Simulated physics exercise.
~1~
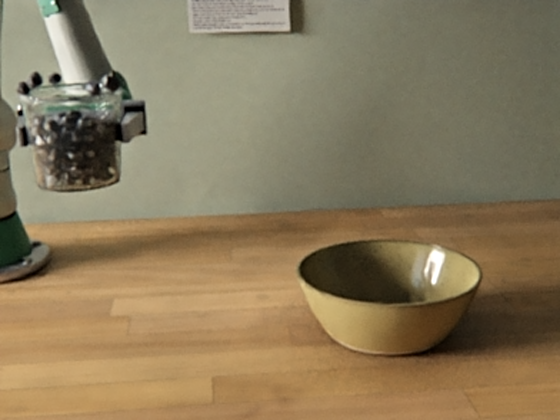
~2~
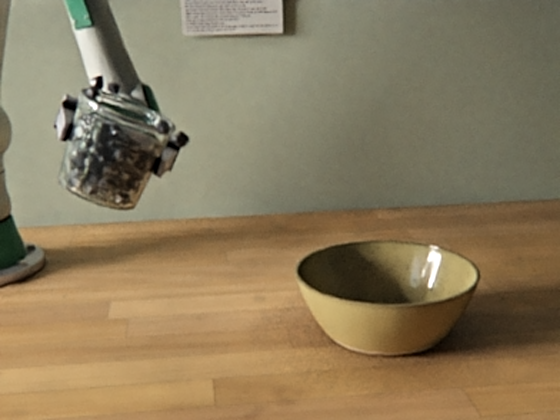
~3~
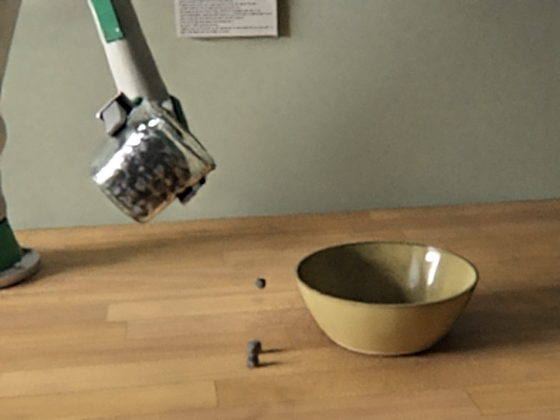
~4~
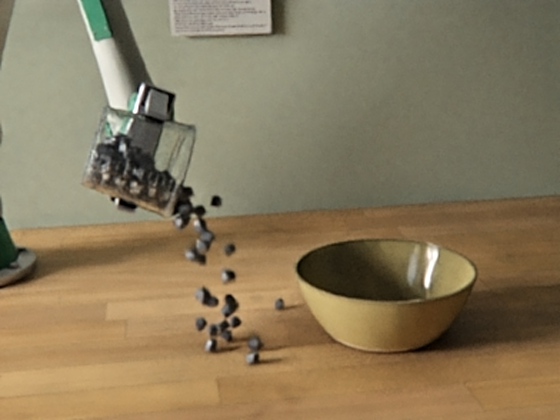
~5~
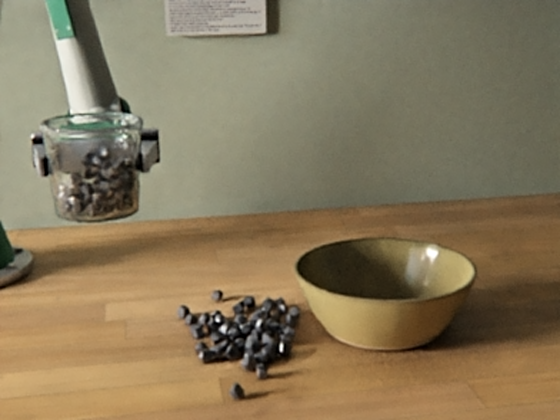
To begin with, a robot arm holds an upright clear tumbler of small dark pebbles above a wooden table, with an empty-looking olive bowl standing to the right. The arm moves the tumbler to the right and tips it toward the bowl. A few pebbles drop onto the table, short of the bowl. More spill out in a stream, landing on the wood to the bowl's left. The arm then draws the tumbler back left and turns it upright, still partly filled. At the end, a loose pile of pebbles lies on the table beside the bowl, which has stayed in place.
